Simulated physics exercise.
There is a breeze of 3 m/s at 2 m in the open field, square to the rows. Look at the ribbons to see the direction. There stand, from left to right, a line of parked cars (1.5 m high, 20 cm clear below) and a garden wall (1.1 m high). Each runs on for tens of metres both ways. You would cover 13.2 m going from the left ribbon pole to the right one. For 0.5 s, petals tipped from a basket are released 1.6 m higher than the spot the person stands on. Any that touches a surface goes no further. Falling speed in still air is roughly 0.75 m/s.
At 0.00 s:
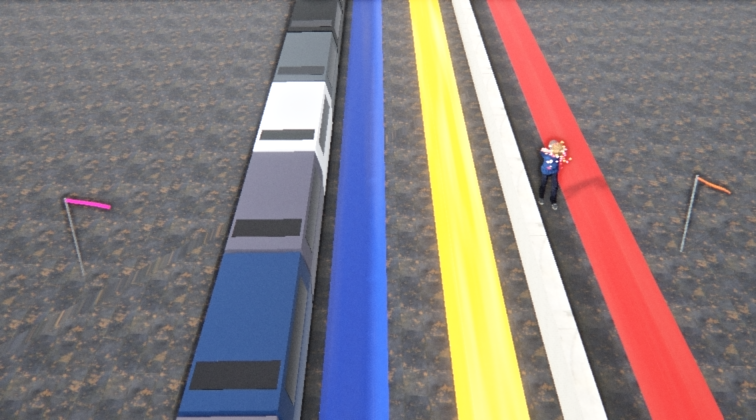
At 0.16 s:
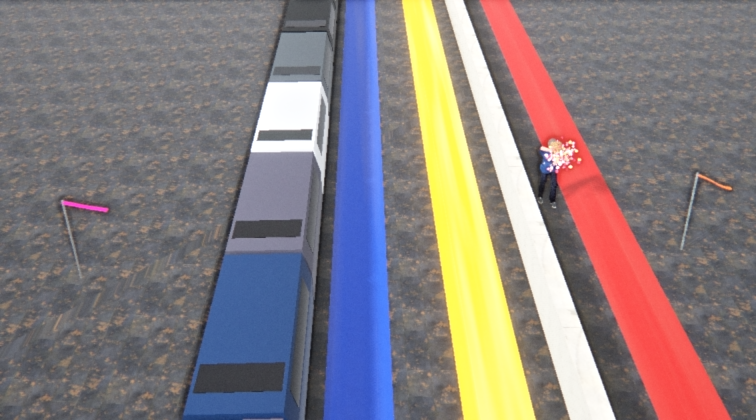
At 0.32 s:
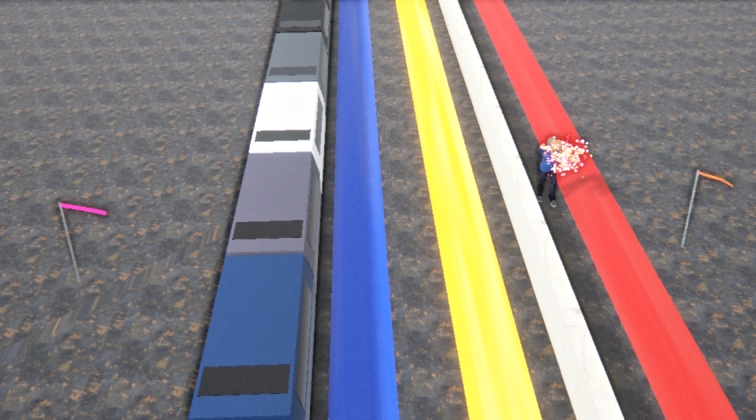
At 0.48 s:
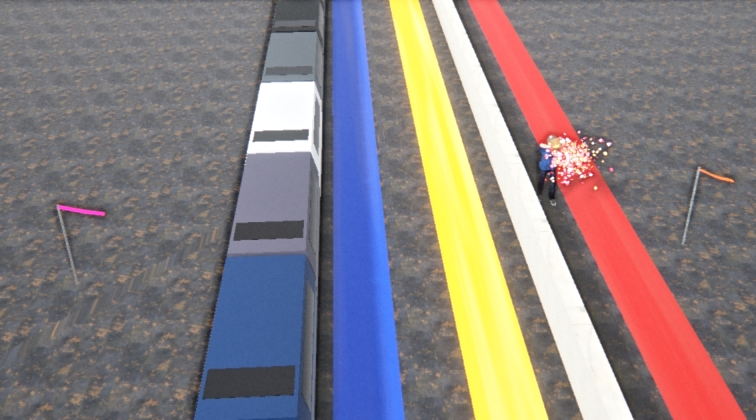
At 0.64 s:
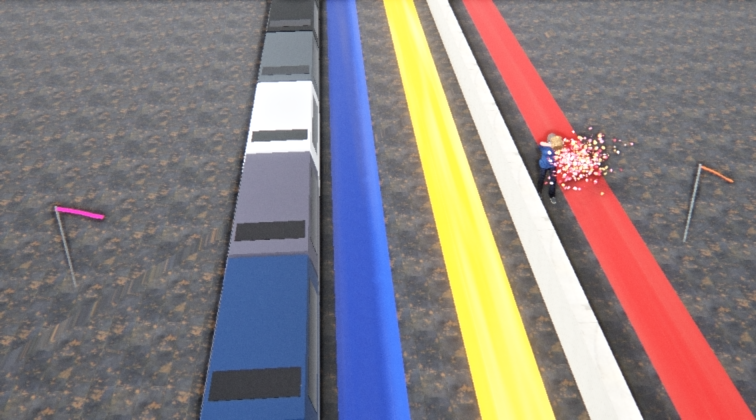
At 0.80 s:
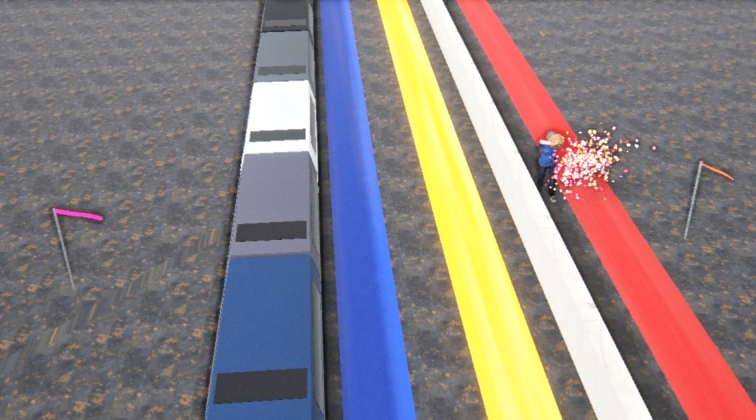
In the video, a person beside a red strip releases small pale petals from a basket, and they spread rightward in a widening cluster, while ribbons on two poles stream right beside parked cars and long coloured bands.
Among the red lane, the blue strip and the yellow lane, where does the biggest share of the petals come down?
The biggest share falls on the red one.
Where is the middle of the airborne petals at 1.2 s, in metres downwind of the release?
Around 1.0 m.
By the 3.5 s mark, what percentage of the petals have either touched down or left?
85 %.
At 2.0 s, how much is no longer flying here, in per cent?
Close to 35 percent of it.
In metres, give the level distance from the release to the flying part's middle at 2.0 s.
About 1.5 m.
After 1.2 s, 1 % lies on the red lane, 0 % on the blue strip and 0 % on the yellow lane; 1 % has touched down or left; the middle of what still flies is 0.9 m above the low ground, near (595, 174).
After 2.0 s, 20 % lies on the red lane, 0 % on the blue strip and 0 % on the yellow lane; 35 % has touched down or left; the middle of what still flies is 0.5 m above the low ground, near (616, 190).
After 3.5 s, 43 % lies on the red lane, 0 % on the blue strip and 0 % on the yellow lane; 87 % has touched down or left; the middle of what still flies is 0.4 m above the low ground, near (667, 192).
After 8.0 s, 45 % lies on the red lane, 0 % on the blue strip and 0 % on the yellow lane; 99 % has touched down or left.
After 45.0 s, 45 % lies on the red lane, 0 % on the blue strip and 0 % on the yellow lane; 100 % has touched down or left.
